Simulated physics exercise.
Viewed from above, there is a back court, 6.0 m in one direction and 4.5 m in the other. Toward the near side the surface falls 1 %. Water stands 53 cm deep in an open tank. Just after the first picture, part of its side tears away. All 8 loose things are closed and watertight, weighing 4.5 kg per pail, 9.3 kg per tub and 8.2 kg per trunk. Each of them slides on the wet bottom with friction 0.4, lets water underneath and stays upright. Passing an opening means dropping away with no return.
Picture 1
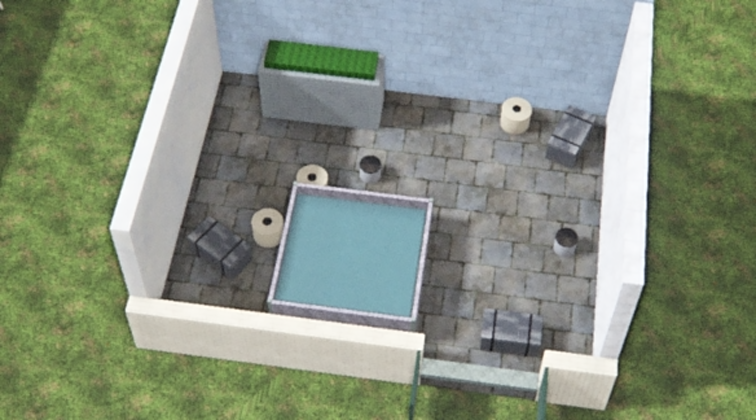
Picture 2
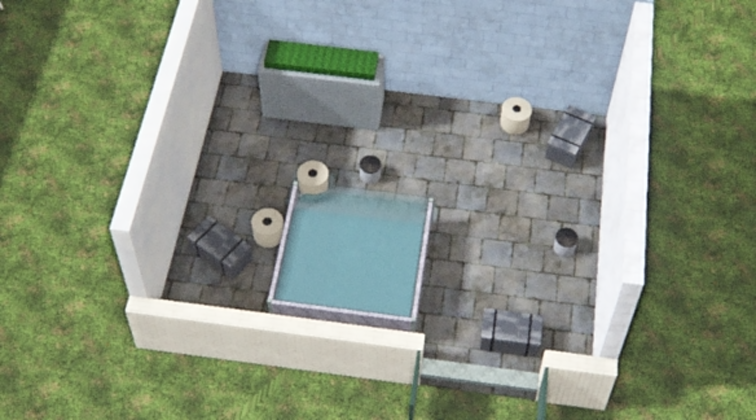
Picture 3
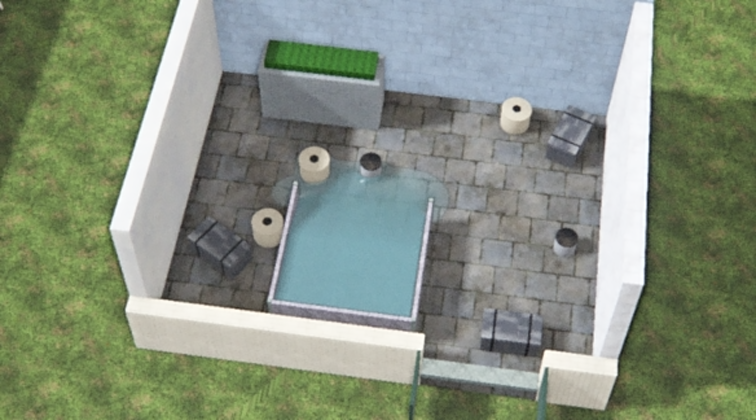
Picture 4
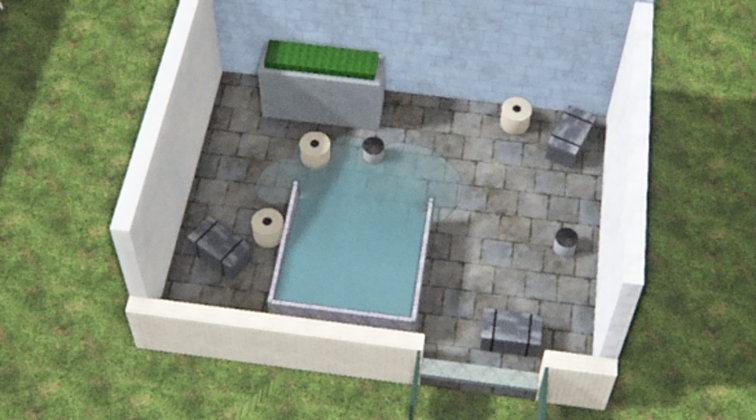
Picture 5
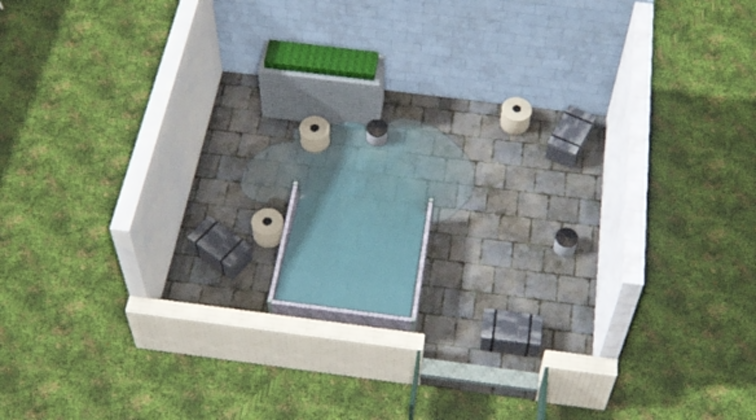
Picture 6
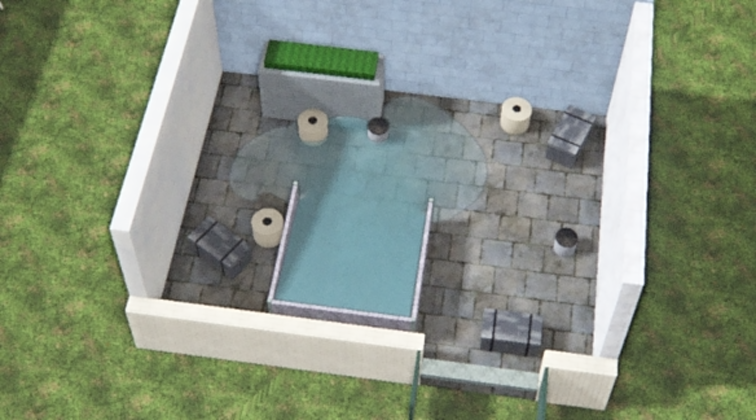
In the video, a square tank of water in a walled, stone-paved courtyard loses its far side, and water spreads across the paving toward the back wall, pushing a cream tub and then a dark pail away from the tank.
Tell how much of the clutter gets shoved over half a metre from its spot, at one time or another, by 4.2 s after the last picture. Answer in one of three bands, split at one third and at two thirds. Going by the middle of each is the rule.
Two thirds or more.
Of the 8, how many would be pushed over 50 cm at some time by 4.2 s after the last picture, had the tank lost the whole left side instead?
In that case 5 of them.
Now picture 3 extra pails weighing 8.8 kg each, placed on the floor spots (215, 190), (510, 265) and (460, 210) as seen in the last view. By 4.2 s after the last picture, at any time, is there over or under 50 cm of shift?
First goes beyond, second stays inside, third stays inside.
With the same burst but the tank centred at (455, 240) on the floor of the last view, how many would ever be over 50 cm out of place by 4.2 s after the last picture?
The answer would then be 6.
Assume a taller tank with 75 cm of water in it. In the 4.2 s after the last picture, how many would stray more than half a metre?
It would come to 7 of them.
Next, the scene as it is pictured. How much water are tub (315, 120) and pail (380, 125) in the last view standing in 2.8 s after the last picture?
About 4 and 11 cm.
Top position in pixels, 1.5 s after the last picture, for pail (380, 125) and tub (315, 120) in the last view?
Roughly (447, 84), then roughly (212, 145).
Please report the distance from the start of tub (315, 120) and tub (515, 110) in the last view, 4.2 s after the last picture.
200 cm and 250 cm.
Then, 0.4 s after the last picture 2 of 8 are over 50 cm from their spots; 2 afloat.
Then, 1.5 s after the last picture 3 of 8 are over 50 cm from their spots; 3 afloat.
Then, 2.8 s after the last picture 5 of 8 are over 50 cm from their spots; 3 afloat.
Then, 4.2 s after the last picture 7 of 8 are over 50 cm from their spots, and 7 have been at some point; 5 afloat.
